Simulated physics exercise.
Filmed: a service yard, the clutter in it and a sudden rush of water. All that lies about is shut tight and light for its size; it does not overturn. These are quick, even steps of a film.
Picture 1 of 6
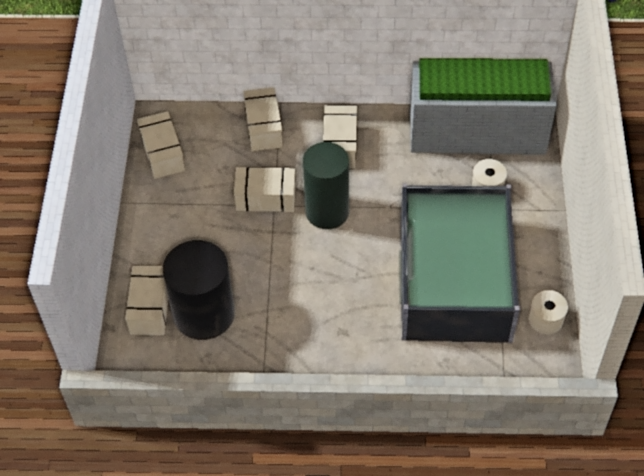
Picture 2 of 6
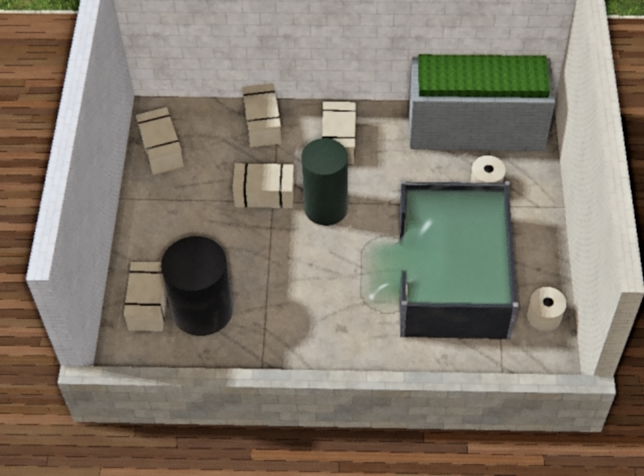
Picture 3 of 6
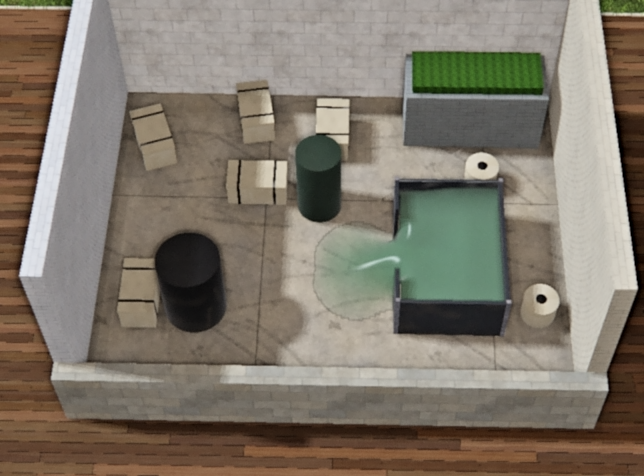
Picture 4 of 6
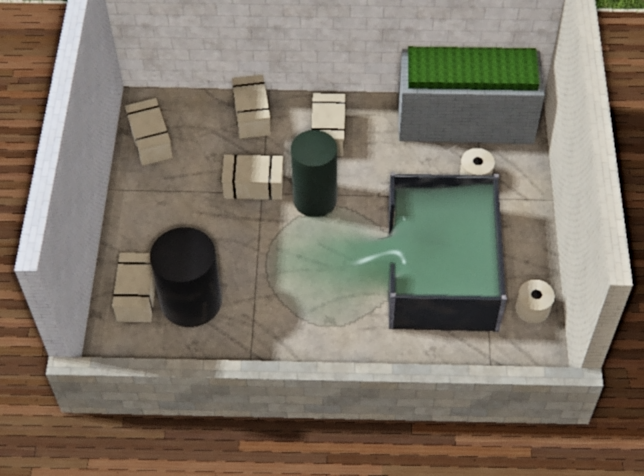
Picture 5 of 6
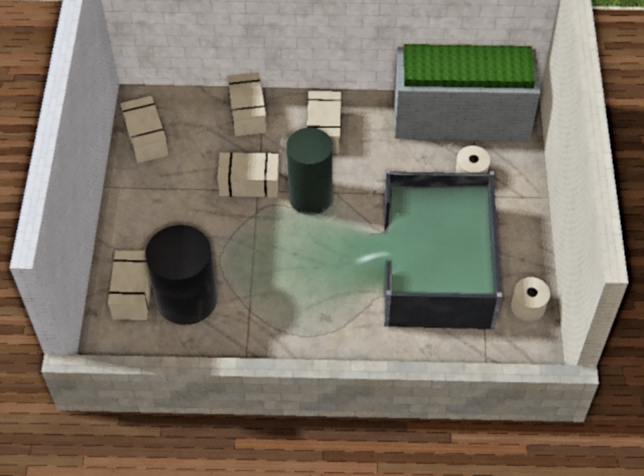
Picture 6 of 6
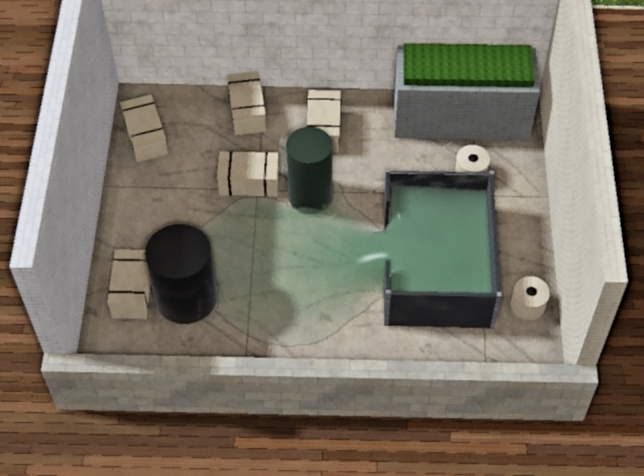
Green water pouring from a gap in a dark tank's left side, spreading leftward across a walled yard among unmoving blocks and cylinders.
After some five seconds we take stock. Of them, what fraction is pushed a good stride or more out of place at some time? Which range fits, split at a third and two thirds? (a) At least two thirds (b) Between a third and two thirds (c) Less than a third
Between a third and two thirds (b).
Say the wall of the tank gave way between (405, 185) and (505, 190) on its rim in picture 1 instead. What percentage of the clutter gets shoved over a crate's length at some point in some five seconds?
I'd guess around 100 percent of them.
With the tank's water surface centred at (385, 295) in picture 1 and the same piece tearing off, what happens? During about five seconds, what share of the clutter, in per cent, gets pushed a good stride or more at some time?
I make it 70 per cent.
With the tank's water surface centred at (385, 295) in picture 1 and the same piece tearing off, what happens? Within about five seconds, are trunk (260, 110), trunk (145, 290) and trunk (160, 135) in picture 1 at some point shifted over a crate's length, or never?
The three, one by one: Past that mark, past that mark and past that mark.
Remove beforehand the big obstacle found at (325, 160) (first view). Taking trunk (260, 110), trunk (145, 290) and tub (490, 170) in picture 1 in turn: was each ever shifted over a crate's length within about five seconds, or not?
Working through the list, the first object covered the distance, the middle one covered the distance, and the last stuck around.
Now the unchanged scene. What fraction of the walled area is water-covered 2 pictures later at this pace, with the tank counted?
Roughly 35 per cent.
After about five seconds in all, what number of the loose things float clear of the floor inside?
By my count, 5.
A moment on, 0 of 7 are well off their spots; 0 afloat.
Next, 0 of 7 are well off their spots; 0 afloat.
Later, 1 of 7 are well off their spots; 1 afloat.
In the end, 3 of 7 are well off their spots, and 3 have been at some point; 5 afloat.
